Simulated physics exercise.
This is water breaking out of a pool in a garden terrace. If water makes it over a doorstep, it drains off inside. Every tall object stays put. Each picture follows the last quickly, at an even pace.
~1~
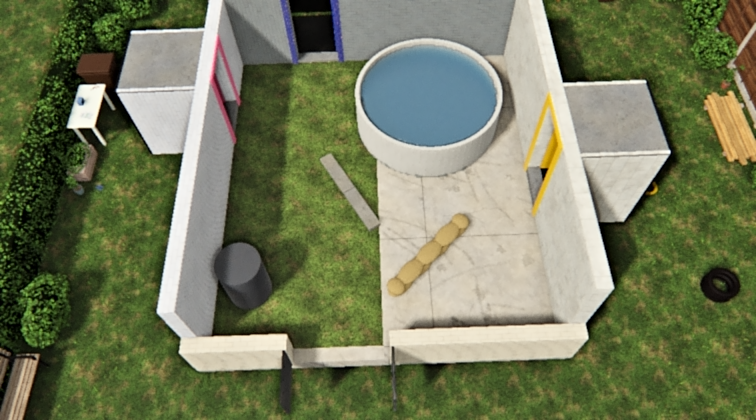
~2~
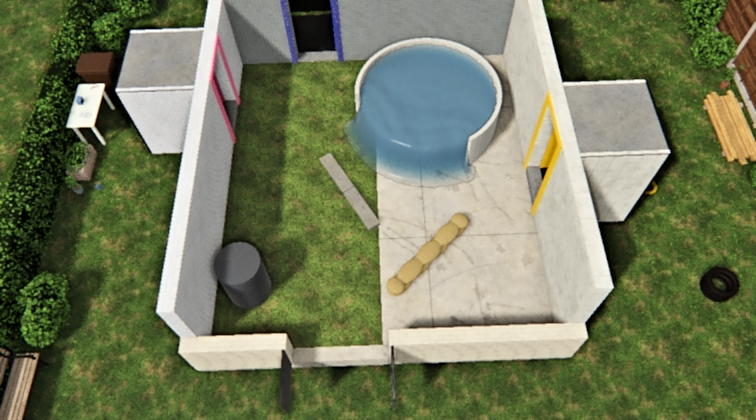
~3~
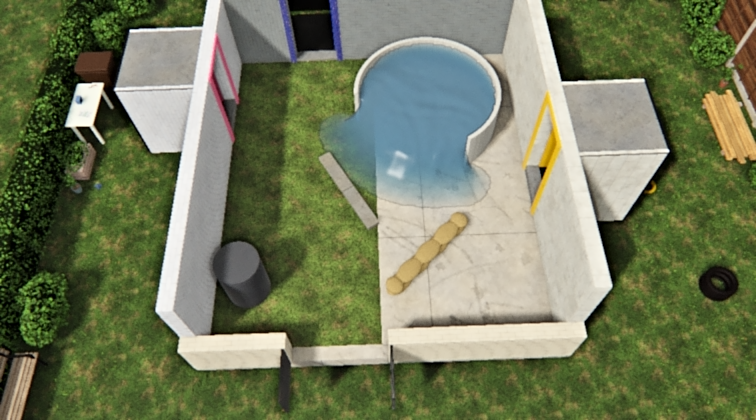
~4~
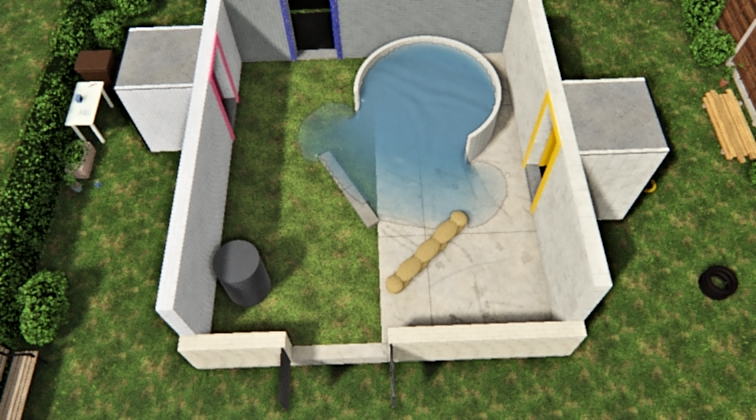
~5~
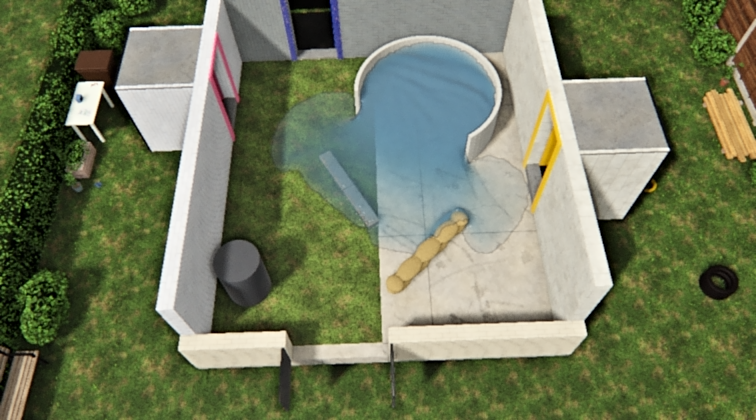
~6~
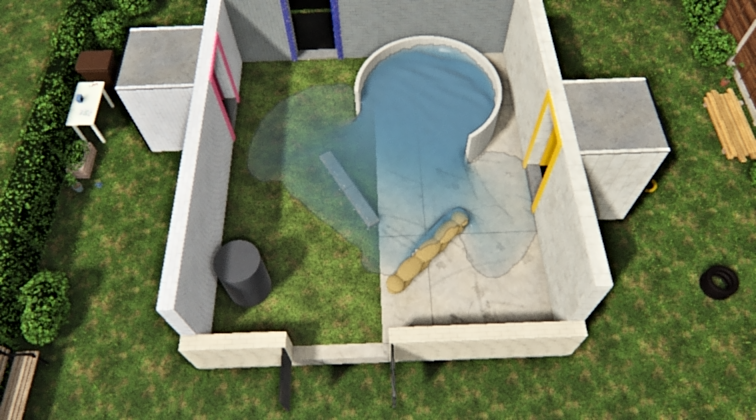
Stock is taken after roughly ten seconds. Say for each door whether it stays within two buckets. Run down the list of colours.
The yellow door stays within two buckets; the blue door goes past two buckets; the pink door stays within two buckets.
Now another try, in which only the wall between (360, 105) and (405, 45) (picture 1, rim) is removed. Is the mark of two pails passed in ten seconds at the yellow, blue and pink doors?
So the yellow one ends up below, the blue one ends up above and the pink one ends up above.
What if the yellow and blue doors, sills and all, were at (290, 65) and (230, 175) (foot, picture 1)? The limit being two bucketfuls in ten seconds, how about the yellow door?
The yellow door falls short.
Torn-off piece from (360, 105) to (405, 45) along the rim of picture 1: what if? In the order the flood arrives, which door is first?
The blue-painted one, I'd guess.
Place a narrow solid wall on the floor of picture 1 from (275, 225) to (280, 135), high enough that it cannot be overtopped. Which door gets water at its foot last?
The door marked blue.
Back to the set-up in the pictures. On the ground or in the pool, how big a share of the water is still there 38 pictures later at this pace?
80 % or so.
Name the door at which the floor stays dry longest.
It would be the blue-painted one.
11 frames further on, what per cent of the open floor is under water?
Near 75 in a hundred.
A moment on, water covers 60 % of the floor; the yellow door wet at the sill, nothing in, the blue door not reached, the pink door wet at the sill, nothing in.
Next, water covers 75 % of the floor; the yellow door wet at the sill, nothing in, the blue door not reached, the pink door wet at the sill, nothing in.
Then, water covers 80 % of the floor; the yellow door wet at the sill, nothing in, the blue door not reached, the pink door wet at the sill, nothing in.
Later, water covers 90 % of the floor; the yellow door wet at the sill, nothing in, the blue door under two buckets in, the pink door wet at the sill, nothing in.
In the end, water covers 95 % of the floor; the yellow door wet at the sill, nothing in, the blue door far over two buckets in, the pink door wet at the sill, nothing in.
